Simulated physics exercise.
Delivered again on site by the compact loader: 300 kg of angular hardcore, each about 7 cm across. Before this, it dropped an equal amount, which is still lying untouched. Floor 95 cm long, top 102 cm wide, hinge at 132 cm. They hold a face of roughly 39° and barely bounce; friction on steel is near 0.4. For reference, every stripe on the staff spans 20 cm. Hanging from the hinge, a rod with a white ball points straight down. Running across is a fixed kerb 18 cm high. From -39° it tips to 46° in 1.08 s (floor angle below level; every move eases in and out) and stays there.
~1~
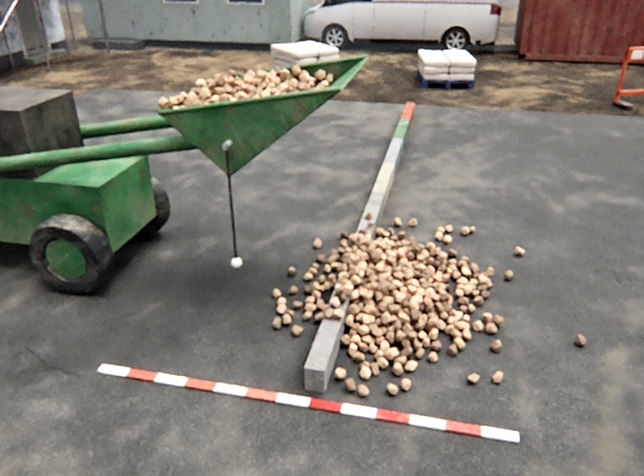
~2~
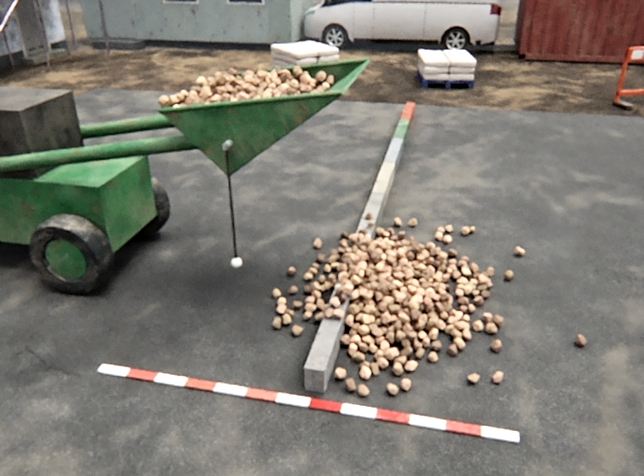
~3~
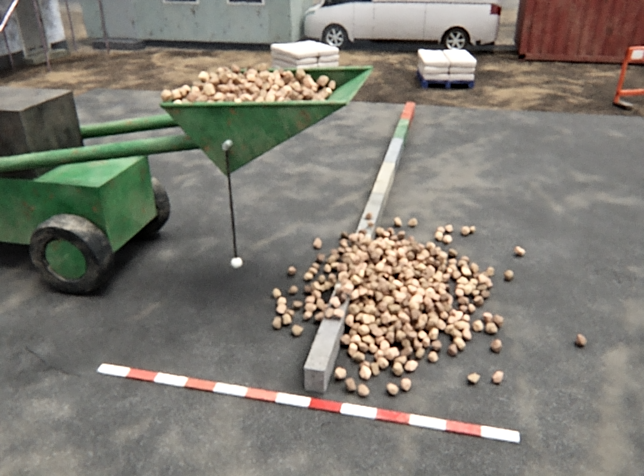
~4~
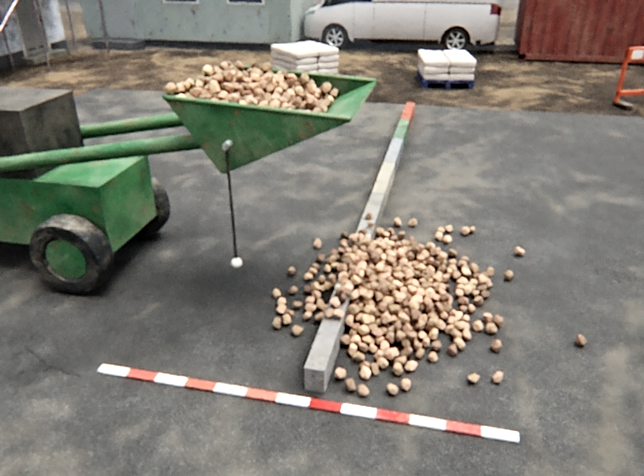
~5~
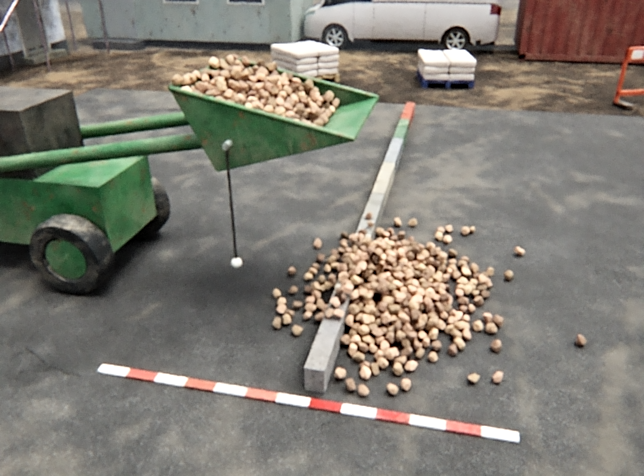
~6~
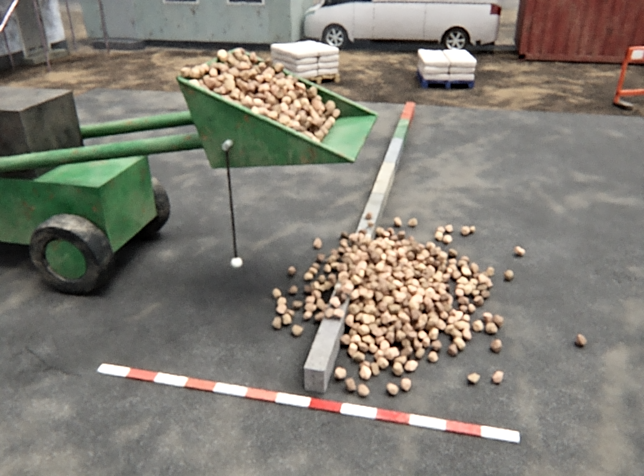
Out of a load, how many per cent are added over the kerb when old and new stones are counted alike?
Around 57 per cent.
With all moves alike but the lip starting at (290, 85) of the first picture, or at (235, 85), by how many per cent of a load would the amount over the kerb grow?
About 10 and 0 per cent.
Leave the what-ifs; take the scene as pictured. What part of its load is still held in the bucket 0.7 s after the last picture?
Close to 65 per cent of the load.
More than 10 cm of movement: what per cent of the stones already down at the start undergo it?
Roughly 5 % of them.
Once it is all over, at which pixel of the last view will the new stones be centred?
Middle: Approx. (364, 274) px.
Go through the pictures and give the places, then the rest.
The bucket is at -39°, its lip at (340, 89); the top of the load is at (281, 76). The earlier load is highest near (360, 262), 26 cm above ground level, 13 % on this side of the kerb, 87 % over the kerb, in the first picture.
The bucket is at -37°, its lip at (342, 93); the top of the load is at (268, 75), in the second picture.
The bucket is at -33°, its lip at (346, 103); the top of the load is at (248, 75), in the third picture.
Lip at (351, 119), floor tilted -26°, highest stones at (233, 71), in the fourth picture.
The bucket is at -17°, its lip at (354, 139); the top of the load is at (229, 64), in the fifth picture.
The bucket is at -7°, its lip at (354, 161); the top of the load is at (235, 59), in the sixth picture.
Then, 0.4 s after the last picture the floor is at 33°; in per cent of one load, 100 in the bucket, 13 on this side of the kerb, 87 over the kerb; the foremost stones are at (510, 310).
Then, 0.7 s after the last picture the floor is at 46°; in per cent of one load, 63 in the bucket, 47 on this side of the kerb, 89 over the kerb; the foremost stones are at (510, 310).
Then, 1.1 s after the last picture the floor is at 46°; in per cent of one load, 7 in the bucket, 62 on this side of the kerb, 131 over the kerb; the foremost stones are at (510, 310).
Then, 3.7 s after the last picture the floor is at 46°; in per cent of one load, 0 in the bucket, 56 on this side of the kerb, 144 over the kerb; the foremost stones are at (532, 308). Net gain over the kerb, 57.
